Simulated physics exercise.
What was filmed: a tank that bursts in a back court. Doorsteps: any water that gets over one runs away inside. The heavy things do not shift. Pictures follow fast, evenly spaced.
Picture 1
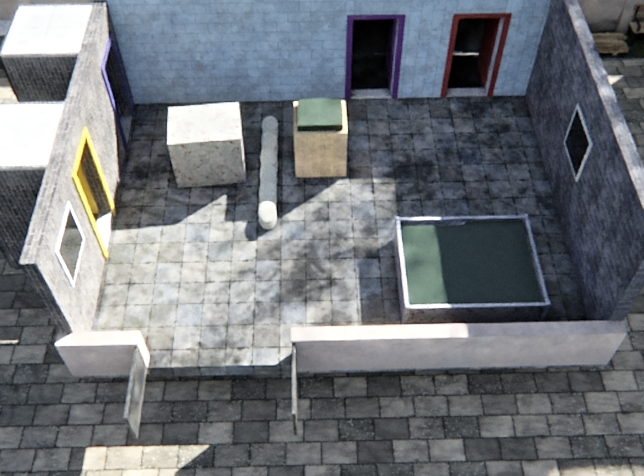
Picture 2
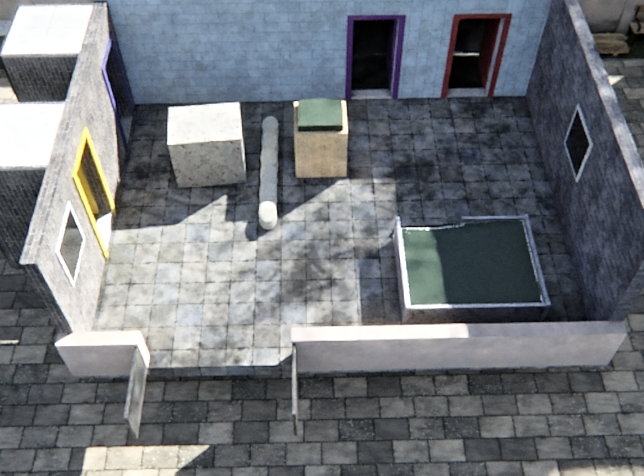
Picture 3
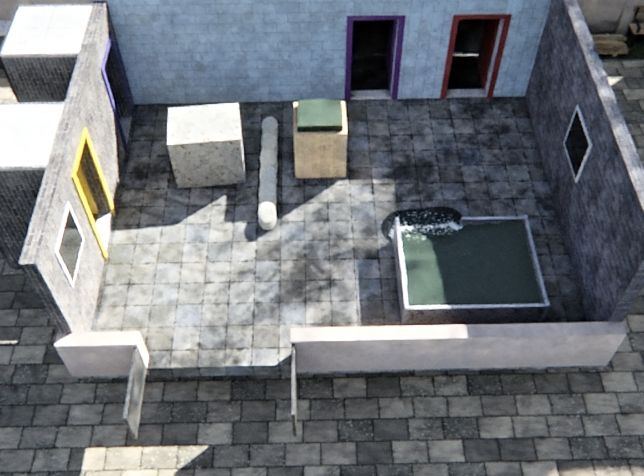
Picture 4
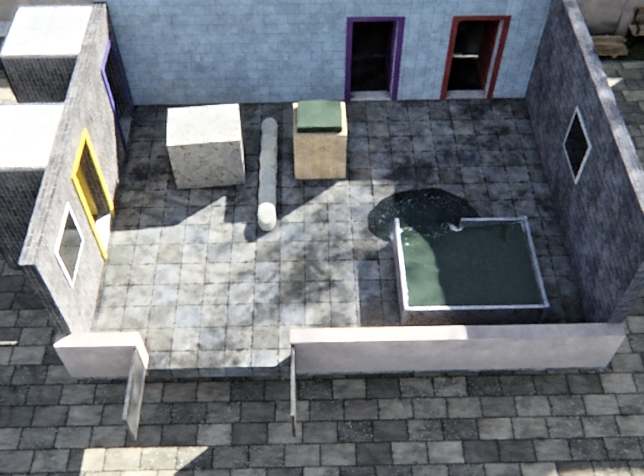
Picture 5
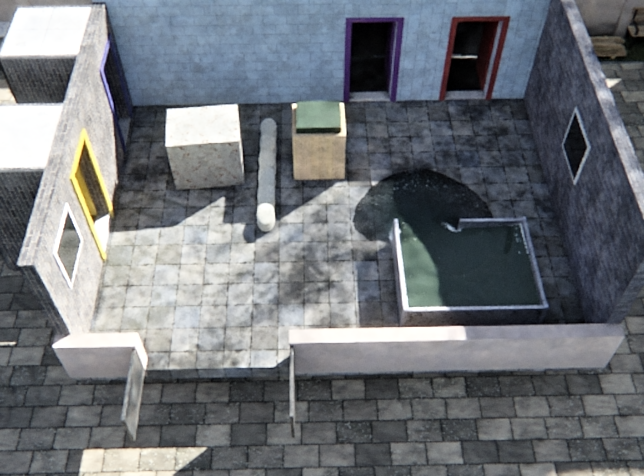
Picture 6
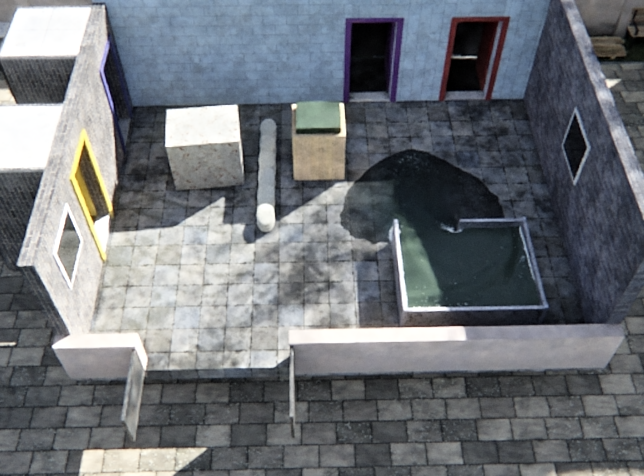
At the start, an open tank of dark green water sits whole and still on the right of a walled, paved court. Its far side gives way, and frothy water pours through the gap, then spreads over the paving in a widening dark fan towards the blue back wall.
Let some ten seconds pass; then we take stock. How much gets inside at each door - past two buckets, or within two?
As I see it, the red door is overrun past two buckets; the purple door is overrun past two buckets; the yellow door is not overrun past two buckets; the blue door is overrun past two buckets.
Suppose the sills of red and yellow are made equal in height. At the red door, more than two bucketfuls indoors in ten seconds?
Red: Below the limit.
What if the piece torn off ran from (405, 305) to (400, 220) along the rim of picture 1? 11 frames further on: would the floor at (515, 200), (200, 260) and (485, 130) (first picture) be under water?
Log: Point 1 unreached; point 2 inundated; point 3 unreached.
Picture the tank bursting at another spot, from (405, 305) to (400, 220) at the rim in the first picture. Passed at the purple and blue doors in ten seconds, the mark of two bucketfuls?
In short: Purple keeps below it; blue passes that mark.
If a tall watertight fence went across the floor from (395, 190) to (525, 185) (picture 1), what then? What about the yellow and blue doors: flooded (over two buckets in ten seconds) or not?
Yellow falls short, blue falls short.
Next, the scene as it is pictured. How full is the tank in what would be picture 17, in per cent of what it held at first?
That would be roughly 58 per cent.
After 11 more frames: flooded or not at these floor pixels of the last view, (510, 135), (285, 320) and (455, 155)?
Result, in that order: Wetted / not wetted / wetted.
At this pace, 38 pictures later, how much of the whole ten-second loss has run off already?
It works out at roughly 80 per cent.
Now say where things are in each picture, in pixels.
In the first picture, the open tank at (469, 262) is whole and still.
In the second picture, water pours out on the open tank's far side and has run to a hidden place.
In the third picture, water pours out on the open tank's far side and has run to (449, 212).
In the fourth picture, water pours out on the open tank's far side and has run to (436, 192).
In the fifth picture, the front is at (423, 172), out from the gap on the open tank's far side.
In the sixth picture, water pours out on the open tank's far side and has run to (408, 153).
A moment on, water covers 20 % of the floor; the red door not reached, the purple door wet at the sill, nothing in, the yellow door not reached, the blue door not reached.
Next, water covers 30 % of the floor; the red door under two buckets in, the purple door over two buckets in, the yellow door not reached, the blue door not reached.
Then, water covers 40 % of the floor; the red door over two buckets in, the purple door far over two buckets in, the yellow door not reached, the blue door not reached.
Later, water covers 55 % of the floor; the red door far over two buckets in, the purple door far over two buckets in, the yellow door not reached, the blue door under two buckets in.
In the end, water covers 75 % of the floor; the red door far over two buckets in, the purple door far over two buckets in, the yellow door wet at the sill, nothing in, the blue door over two buckets in.
